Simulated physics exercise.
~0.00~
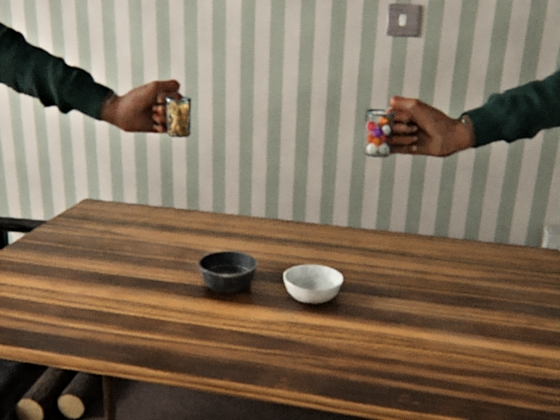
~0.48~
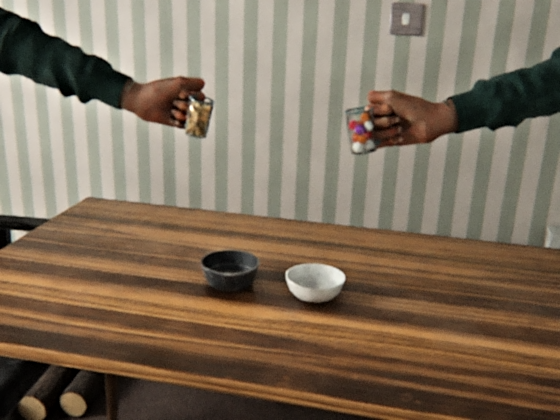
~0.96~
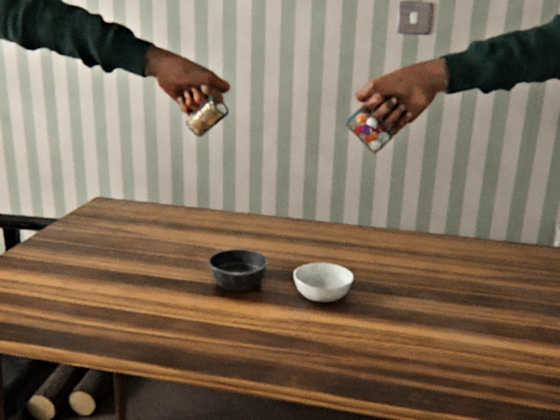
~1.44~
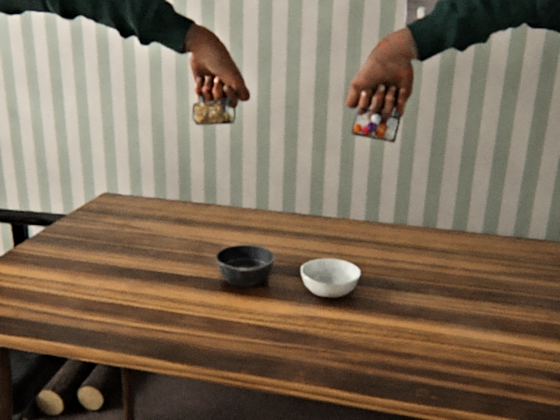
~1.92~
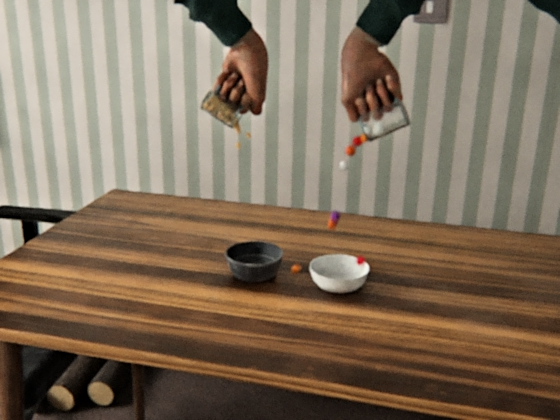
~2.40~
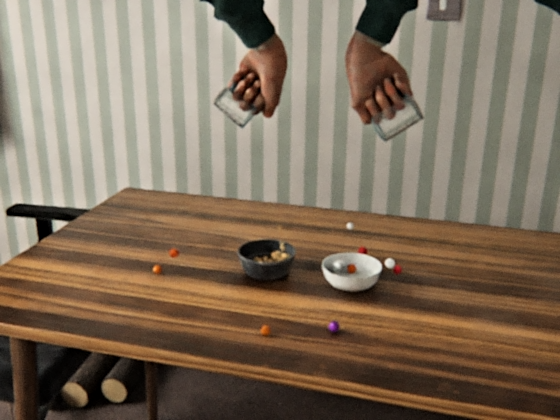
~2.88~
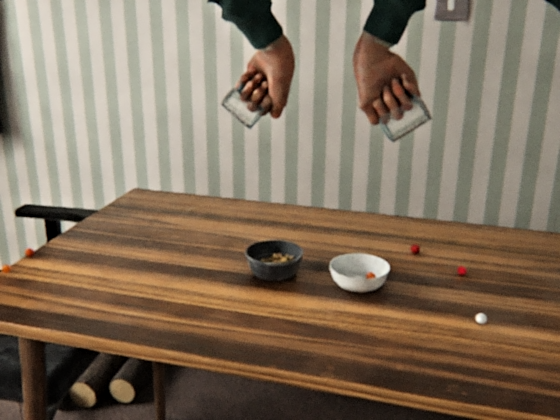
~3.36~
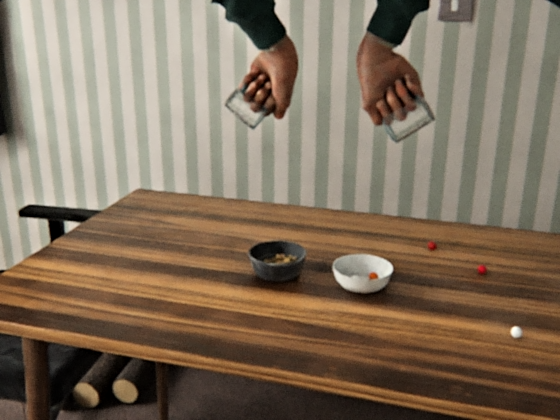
Two hands in dark green sleeves hold small clear cups high above a striped brown wooden table, seen from in front and slightly above against a pale green and white striped wall. The left cup holds golden bits and the right one colourful balls, over a dark bowl and a white bowl. The hands move inward and tip the cups until they are upside down. The golden bits drop into the dark bowl, while the balls bounce and scatter across the table. The golden bits rest in the dark bowl, but few balls stay in the white one, with red and white balls outside it.
